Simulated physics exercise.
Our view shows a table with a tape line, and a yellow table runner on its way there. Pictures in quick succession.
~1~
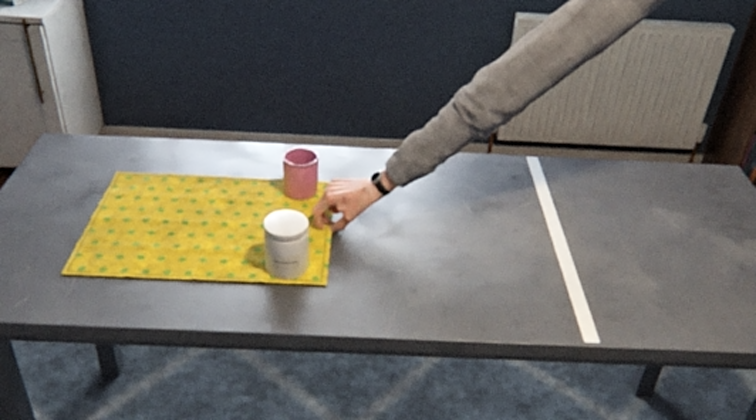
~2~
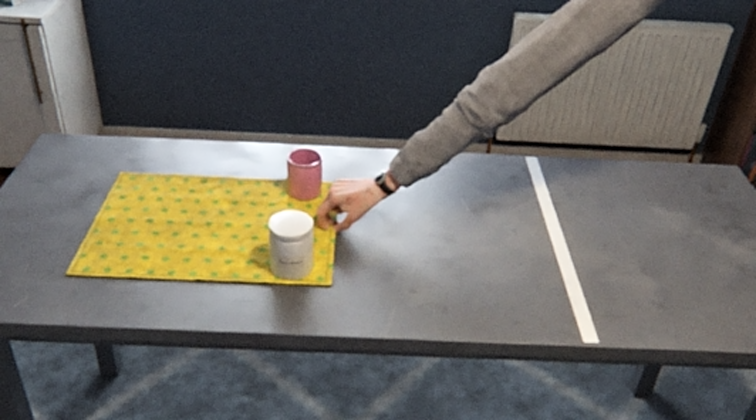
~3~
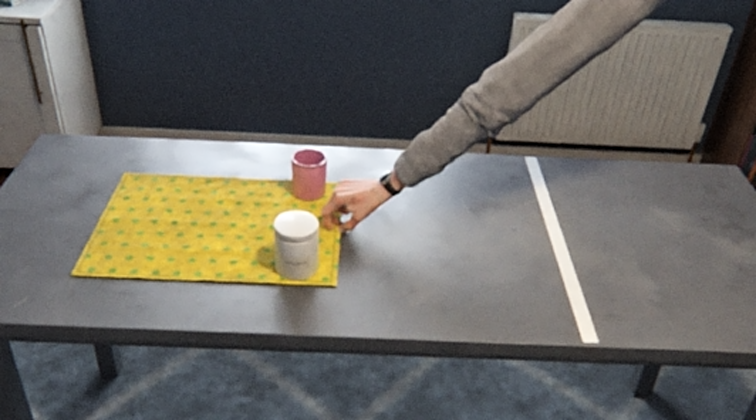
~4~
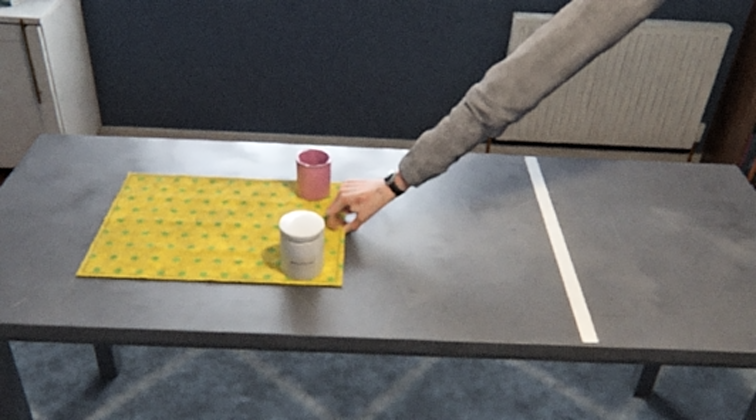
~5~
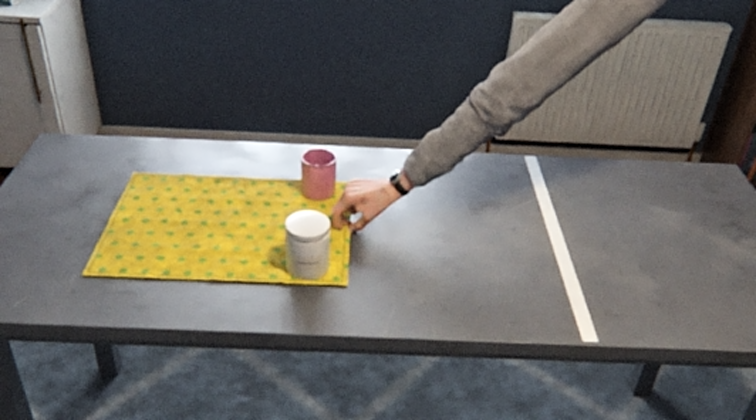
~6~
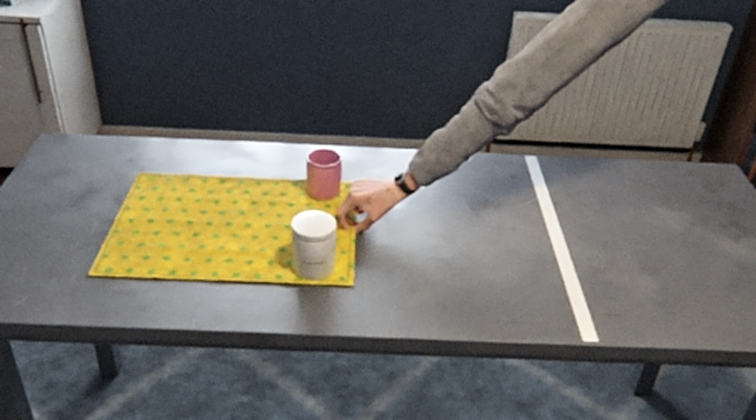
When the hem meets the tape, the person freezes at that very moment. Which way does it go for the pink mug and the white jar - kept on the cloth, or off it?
The pink mug is kept on, the white jar is kept on.
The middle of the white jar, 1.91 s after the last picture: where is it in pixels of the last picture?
Close to (529, 255).
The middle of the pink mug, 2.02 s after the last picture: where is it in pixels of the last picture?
Position, approx.: (516, 183).
Then, 1.91 s after the last picture, hem at the tape; pink mug on the cloth near (509, 183); white jar on the cloth near (529, 254).
Then, 2.02 s after the last picture, hem at the tape; pink mug on the cloth near (516, 183); white jar on the cloth near (537, 255).
At rest, hem at the tape; pink mug on the cloth near (516, 183); white jar on the cloth near (537, 255). The pink mug stays on the cloth and the white jar remains aboard.
